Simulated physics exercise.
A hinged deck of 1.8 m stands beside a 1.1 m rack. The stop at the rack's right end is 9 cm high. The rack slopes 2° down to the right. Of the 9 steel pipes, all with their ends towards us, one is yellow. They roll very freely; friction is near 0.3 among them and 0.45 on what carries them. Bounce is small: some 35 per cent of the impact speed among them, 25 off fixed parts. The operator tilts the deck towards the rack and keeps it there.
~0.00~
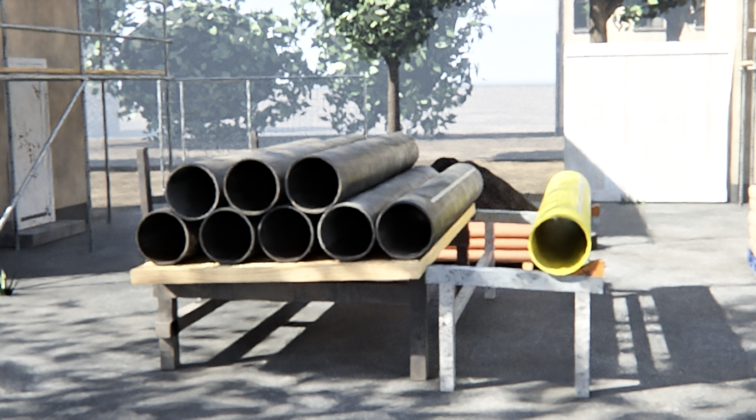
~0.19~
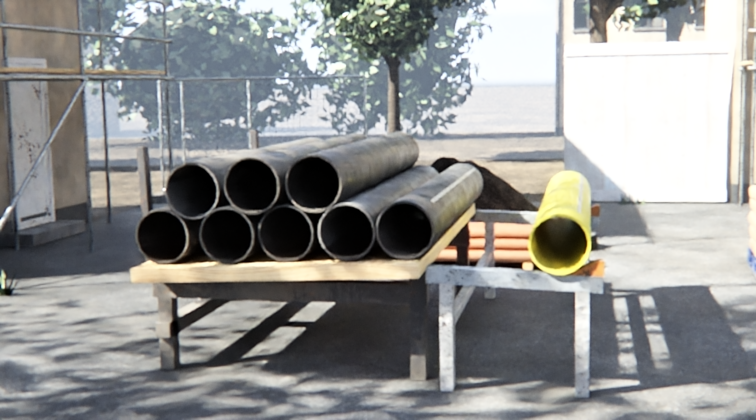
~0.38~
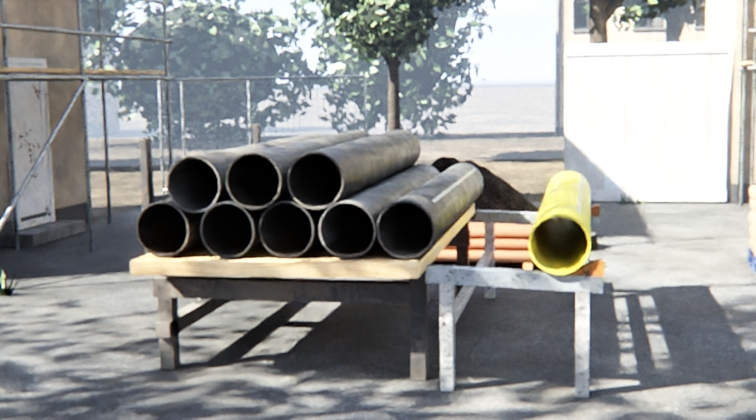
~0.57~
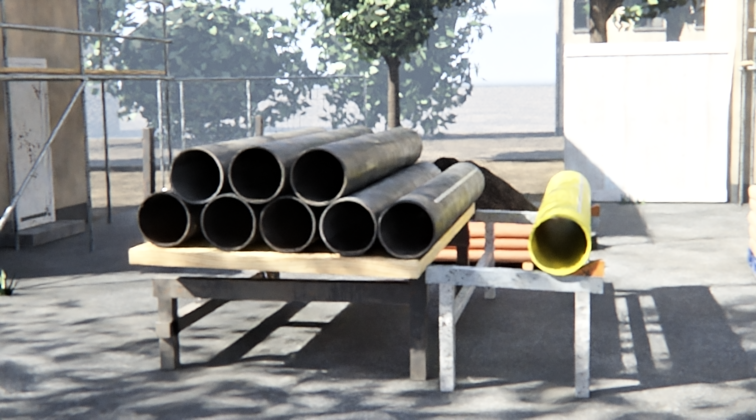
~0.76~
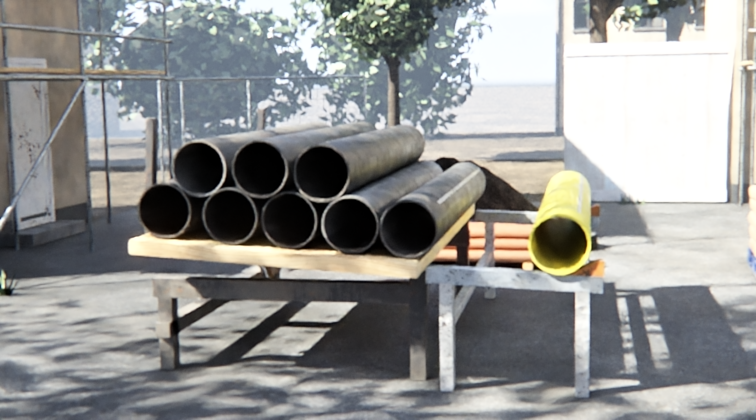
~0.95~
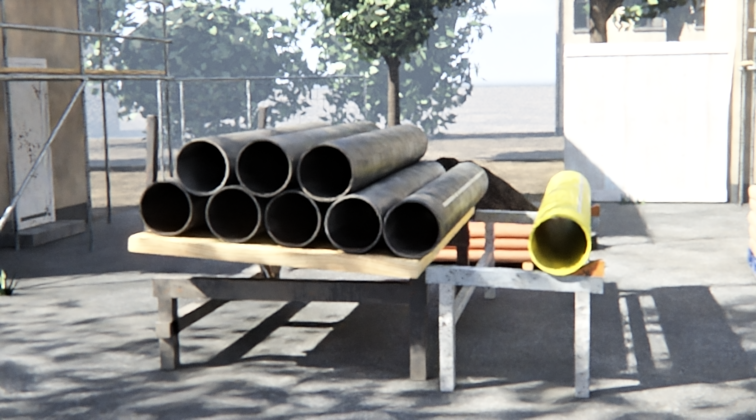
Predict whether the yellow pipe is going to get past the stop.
The yellow pipe stays inside the stop.
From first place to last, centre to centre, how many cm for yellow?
About: Yellow 10.
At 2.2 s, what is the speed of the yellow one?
About 0.0 m/s.
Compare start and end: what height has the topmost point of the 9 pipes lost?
Roughly 0 cm.
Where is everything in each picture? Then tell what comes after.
Yellow (559, 244); deck tilted 2° back; stop top at (602, 263), in the first frame.
Yellow (559, 244); deck tilted 2° back, in the second frame.
Yellow (559, 244); deck tilted 1° back, in the third frame.
Yellow (559, 244); deck tilted 2° to the rack, in the fourth frame.
Yellow (559, 244); deck tilted 4° to the rack, in the fifth frame.
Yellow (559, 244); deck tilted 4° to the rack, in the sixth frame.
By 2.2 s, yellow is on the rack, 25 cm from the rack's far end; 0 past the stop so far.
Finally (3.7 s), yellow is on the rack, 20 cm from the rack's far end; 0 past the stop so far.
